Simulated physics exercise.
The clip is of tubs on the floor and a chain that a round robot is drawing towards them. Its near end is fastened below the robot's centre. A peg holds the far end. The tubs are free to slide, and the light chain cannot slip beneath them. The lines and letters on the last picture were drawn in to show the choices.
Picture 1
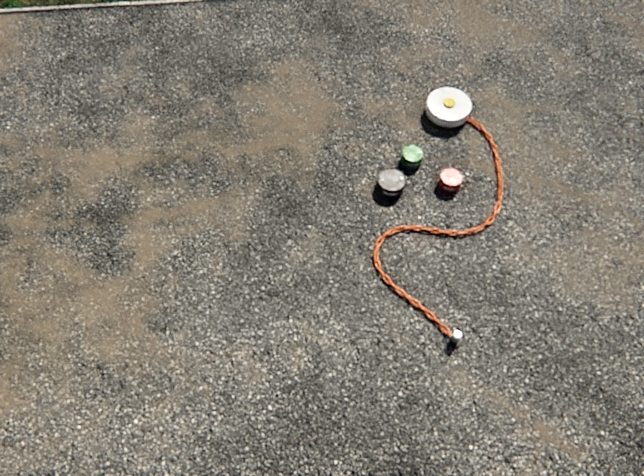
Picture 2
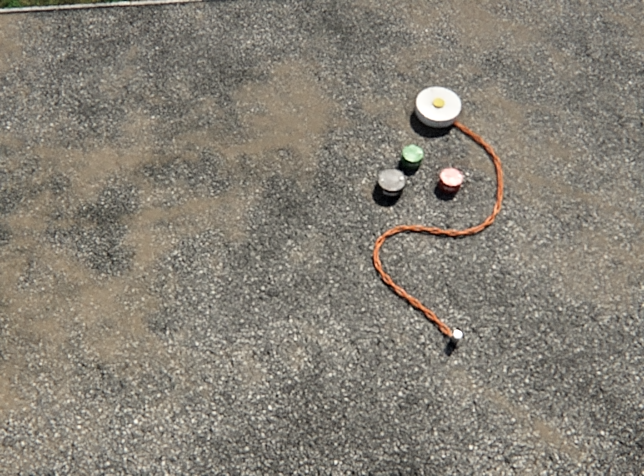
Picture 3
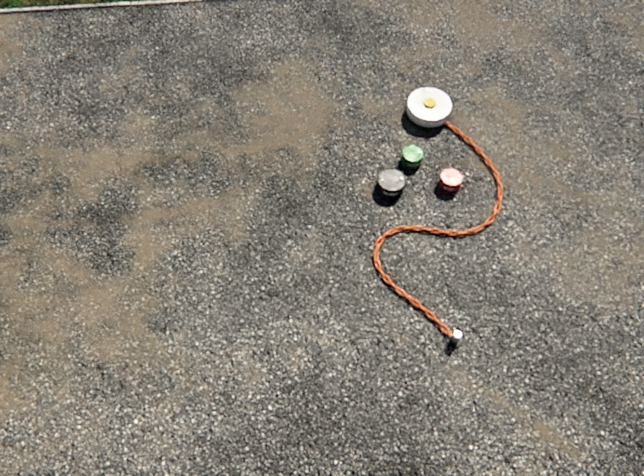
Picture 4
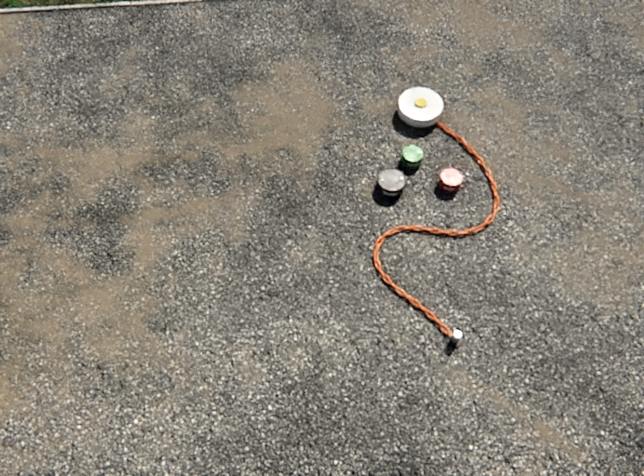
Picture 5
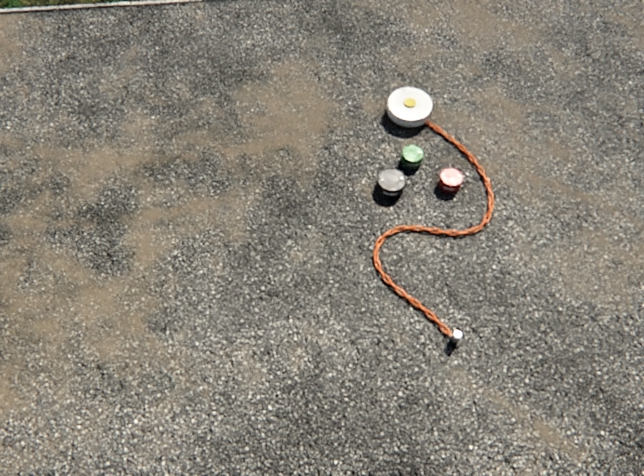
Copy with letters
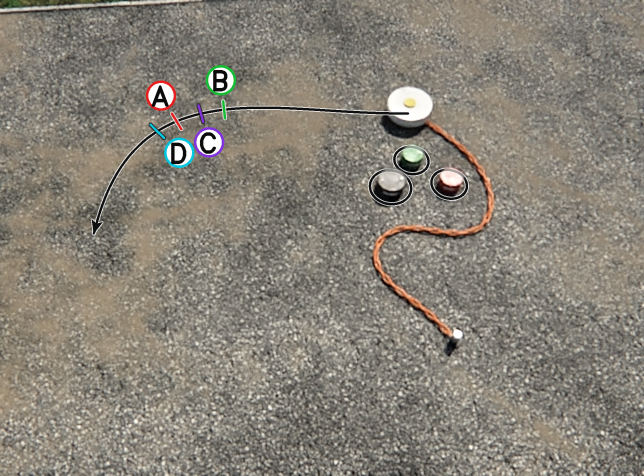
On rough grey pavement, a round white device slides left, pulling an orange rope's end past three still tubs.
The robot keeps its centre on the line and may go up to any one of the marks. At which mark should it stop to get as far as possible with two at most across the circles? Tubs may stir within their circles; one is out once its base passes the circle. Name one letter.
It should halt at B.
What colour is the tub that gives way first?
The red one.
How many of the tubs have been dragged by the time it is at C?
By then, three.
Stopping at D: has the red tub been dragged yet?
Yes.
On the copy, A at (177, 121); B at (224, 110); C at (201, 114); D at (157, 131); the route from (408, 114) via (215, 111) to (94, 233).
On B. First, robot (344, 106).
Then, robot (279, 103).
Finally, robot (223, 104); green tub (399, 167); red tub (417, 187); two over the rings.
By contrast, A has three over the rings; C has three over the rings; D has three over the rings.
